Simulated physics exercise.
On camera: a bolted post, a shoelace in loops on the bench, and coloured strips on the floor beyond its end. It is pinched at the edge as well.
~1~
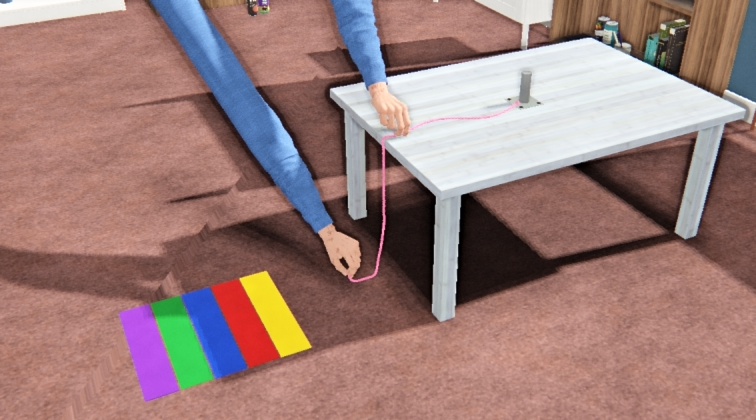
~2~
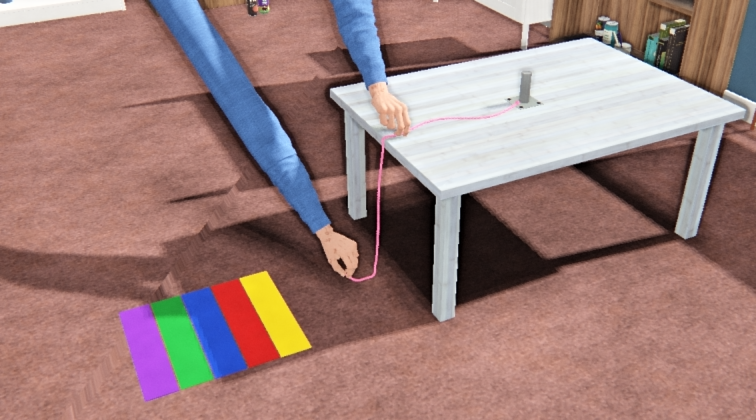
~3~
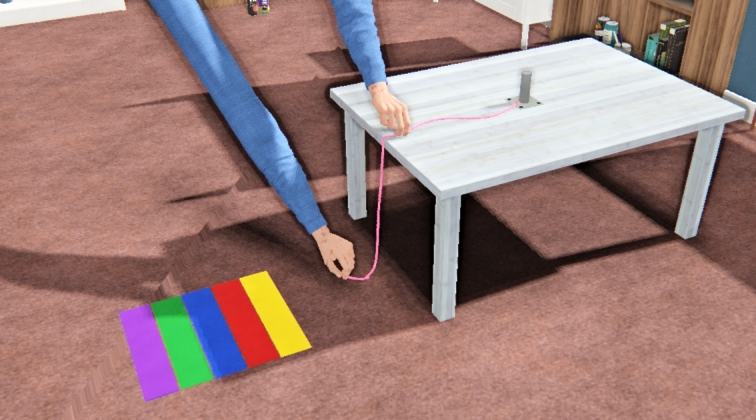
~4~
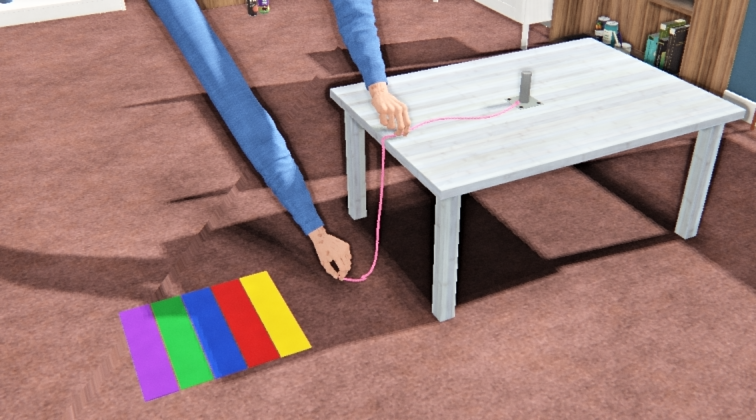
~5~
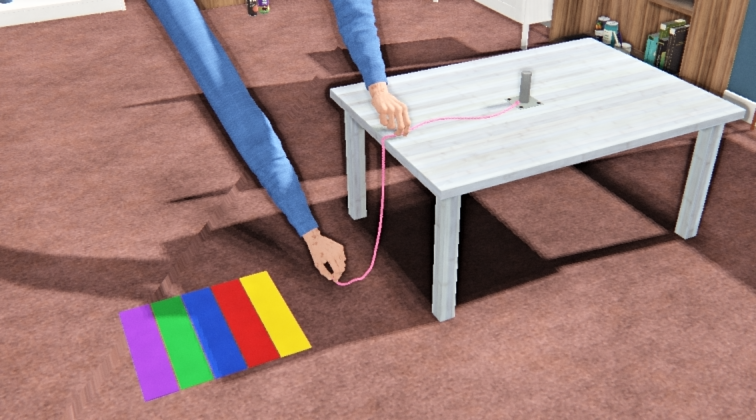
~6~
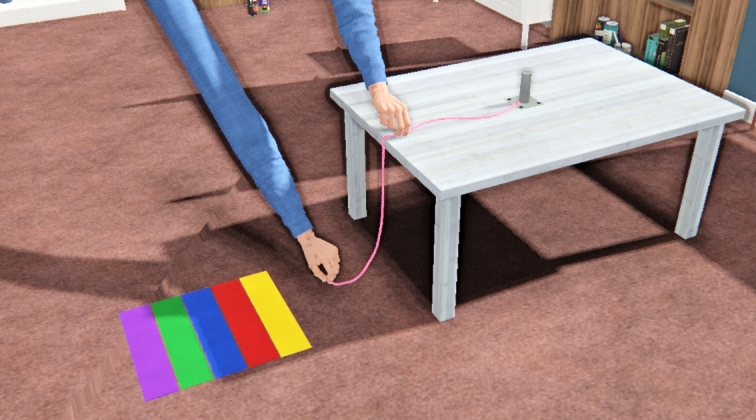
The clip opens on a pink lace stretched across a white wooden bench, one hand pinching it at the edge while another holds its hanging end near coloured floor strips. The lower hand slowly draws the end slightly left, and the hanging lace bends into a wider, smoother curve.
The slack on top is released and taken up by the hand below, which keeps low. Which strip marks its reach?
Over red.
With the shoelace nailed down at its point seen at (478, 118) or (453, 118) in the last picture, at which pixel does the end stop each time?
Try by try, around (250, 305) and (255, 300).
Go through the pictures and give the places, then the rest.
End (349, 274); yellow (288, 337); red (257, 347); blue (225, 357); green (191, 367); purple (157, 378), in the first frame.
End (346, 275); shoelace through (504, 112) (452, 118) (406, 132) (381, 171) (378, 221) (375, 267), in the second frame.
End (342, 276), in the third frame.
End (339, 277); shoelace through (504, 112) (452, 118) (406, 132) (383, 170) (379, 221) (373, 268), in the fourth frame.
End (333, 278), in the fifth frame.
End (327, 280); shoelace through (504, 112) (452, 118) (406, 132) (383, 170) (382, 220) (366, 268), in the sixth frame.
A little later, end near (304, 287); short of the strips.
Next, end near (266, 298); over yellow.
When it is tight, end near (245, 305); over red. The end stops over the red strip.
